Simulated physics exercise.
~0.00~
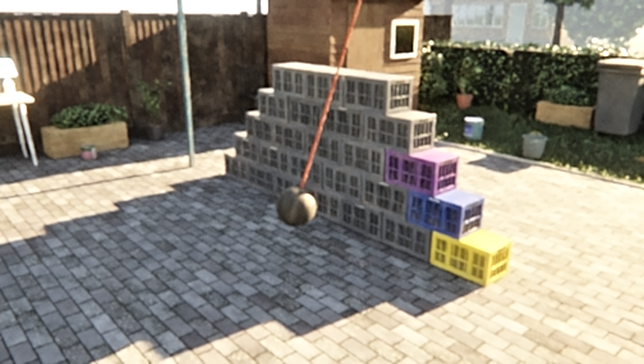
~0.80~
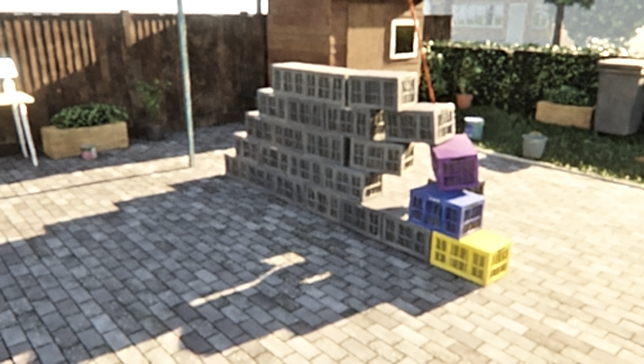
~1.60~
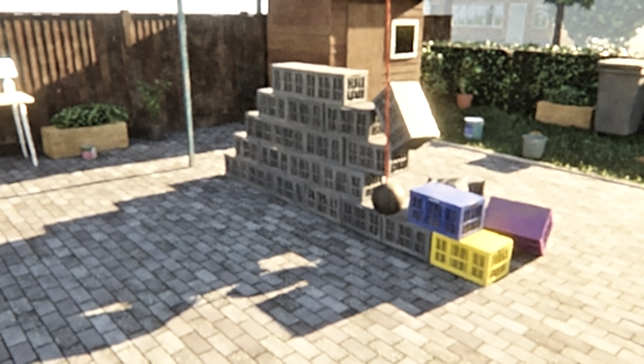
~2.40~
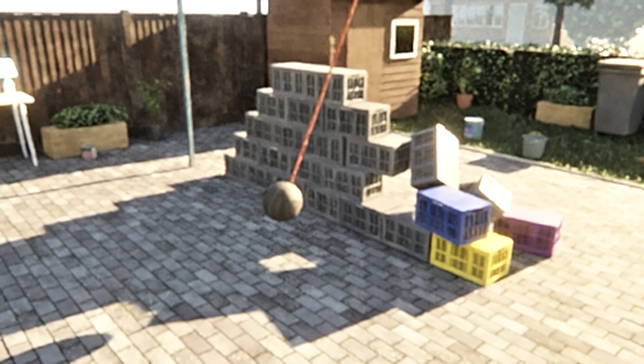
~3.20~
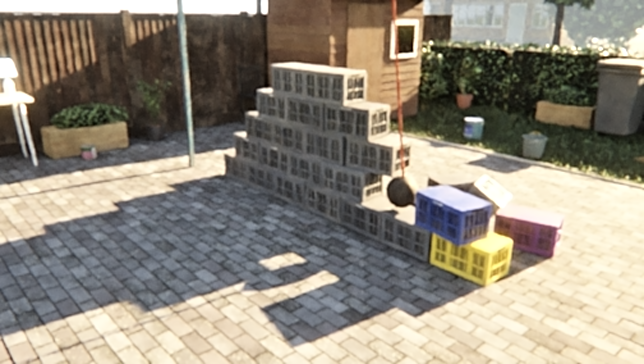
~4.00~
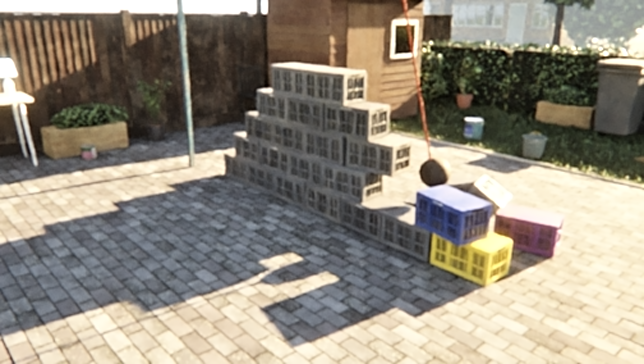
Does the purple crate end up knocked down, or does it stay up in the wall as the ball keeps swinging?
The purple crate is knocked down. It is pushed off the right end of the wall and comes to rest on the paving beside the yellow crate.
